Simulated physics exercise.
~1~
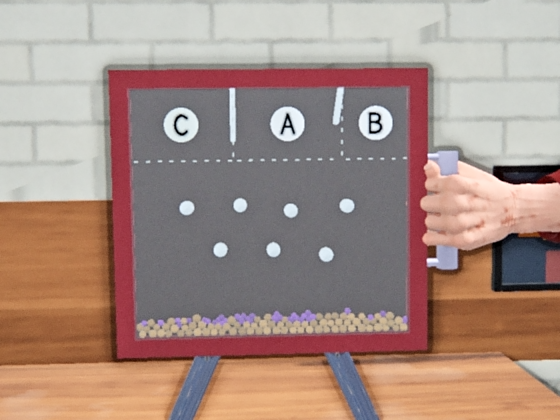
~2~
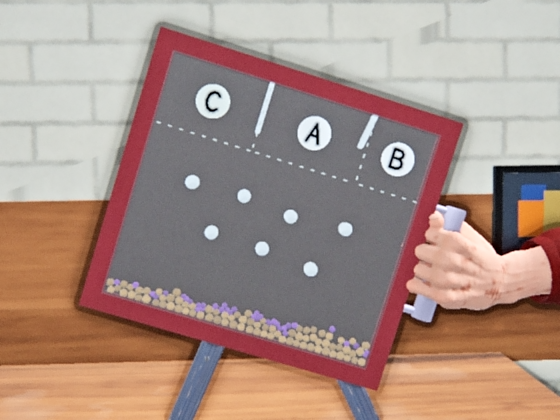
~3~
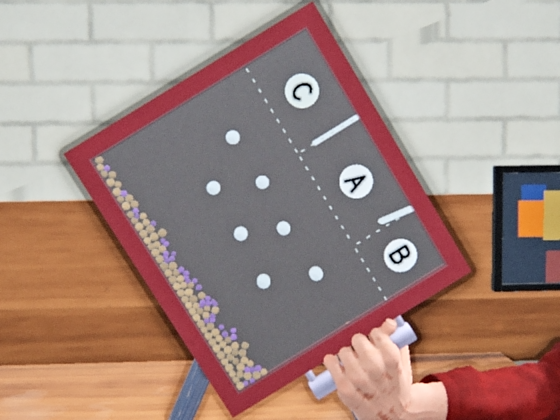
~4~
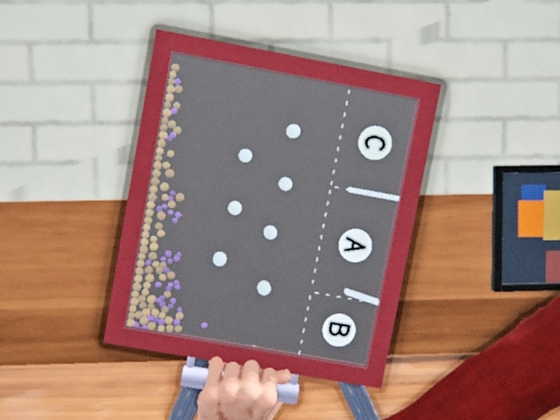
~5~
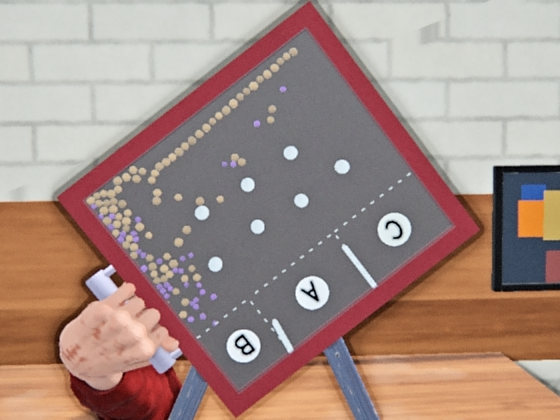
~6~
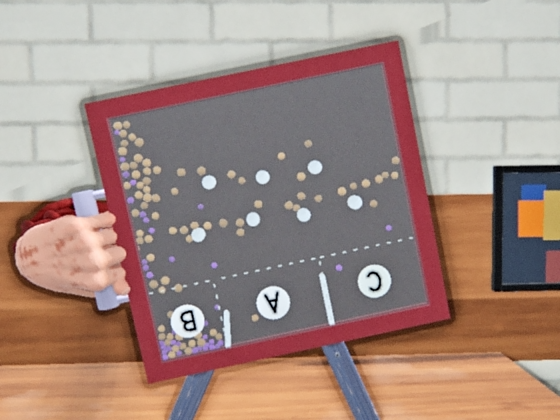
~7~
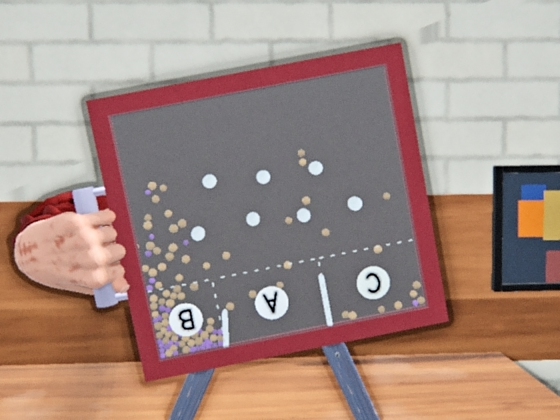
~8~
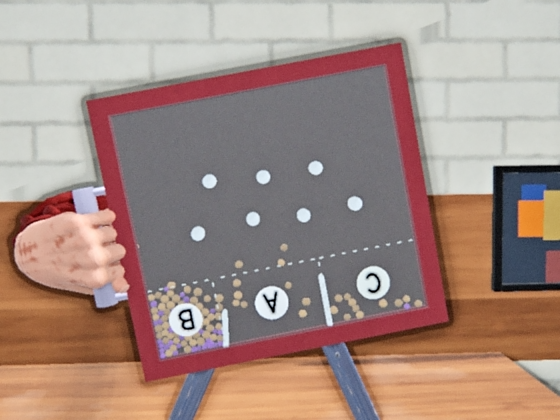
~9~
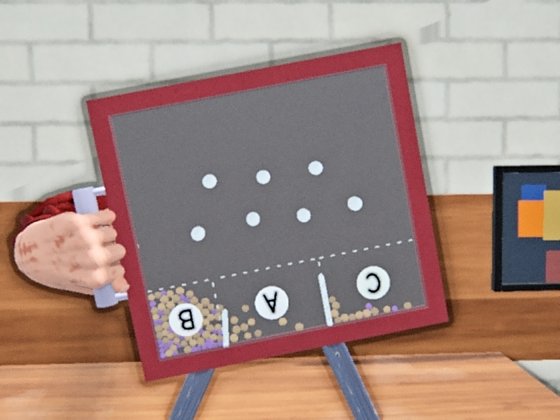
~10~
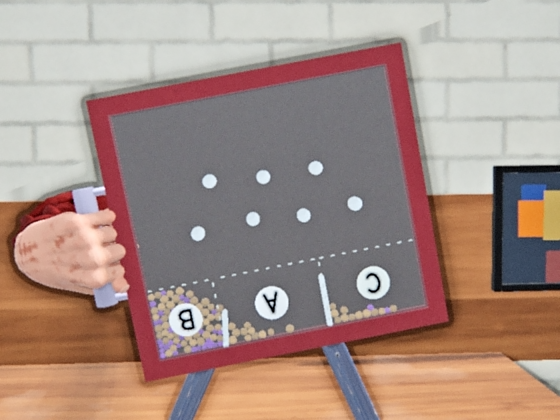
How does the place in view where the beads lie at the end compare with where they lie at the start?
Overall it is about the same place, since they lie low in the box, along its lowest side, both times. At the end, though, that side is the one with the lettered pockets.
